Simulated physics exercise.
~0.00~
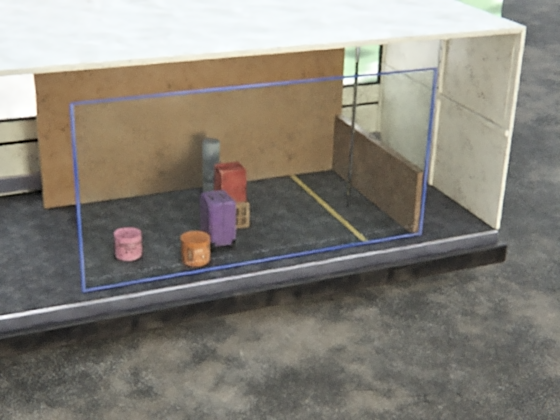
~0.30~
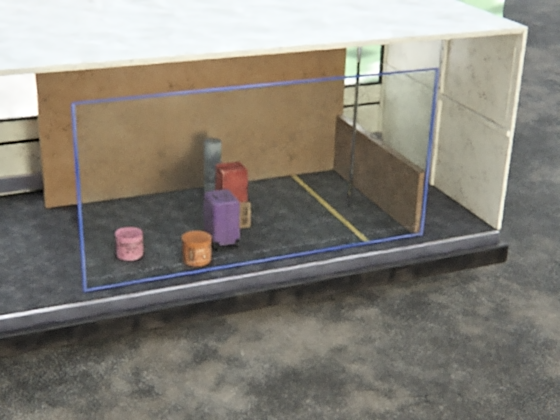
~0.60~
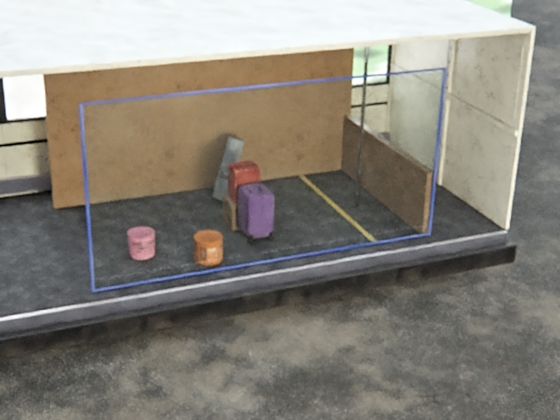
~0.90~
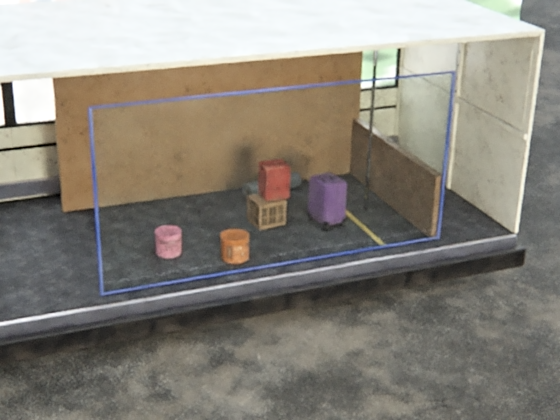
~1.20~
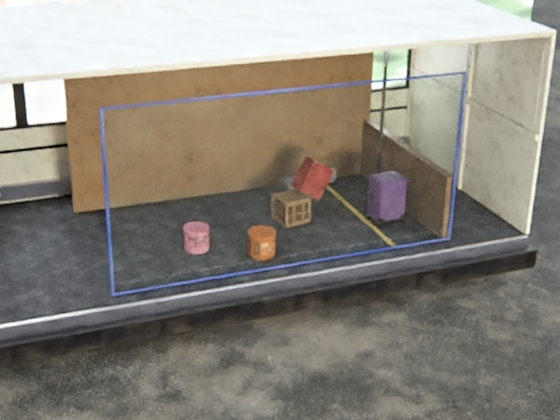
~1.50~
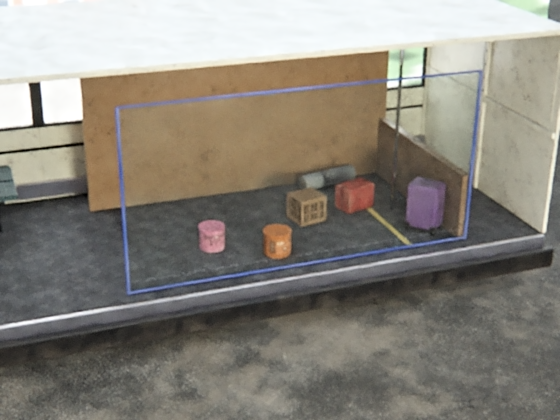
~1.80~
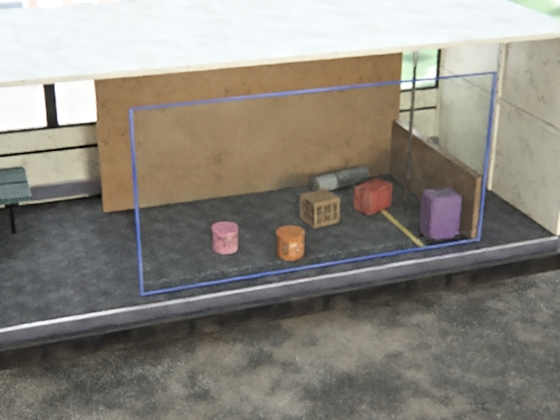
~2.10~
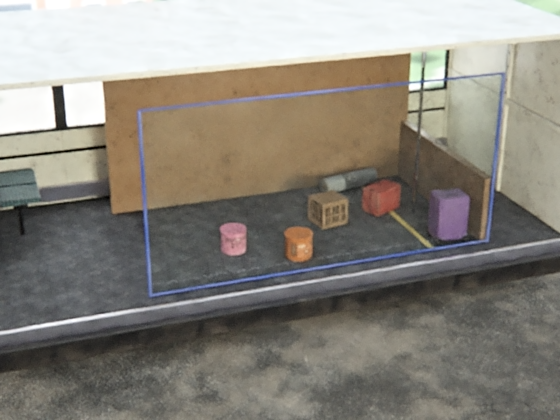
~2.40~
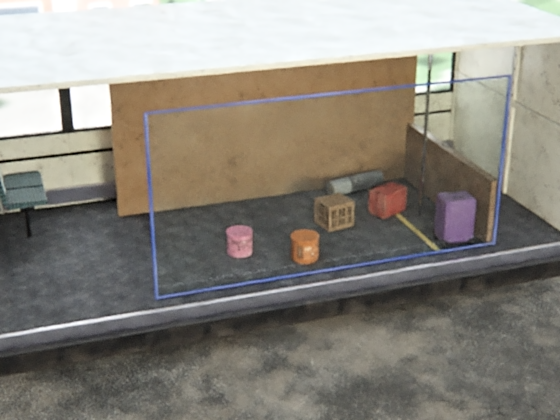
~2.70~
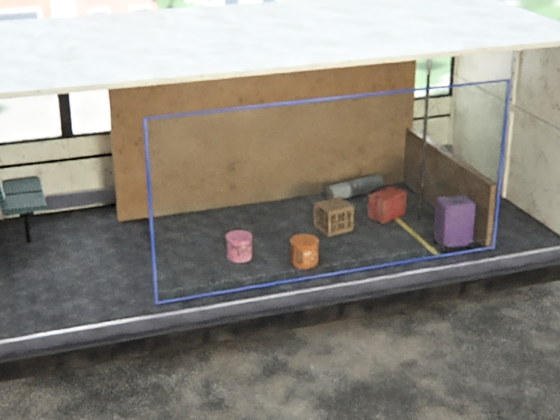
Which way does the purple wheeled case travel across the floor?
It rolls to the right, crossing the yellow line and ending up near the low side wall.
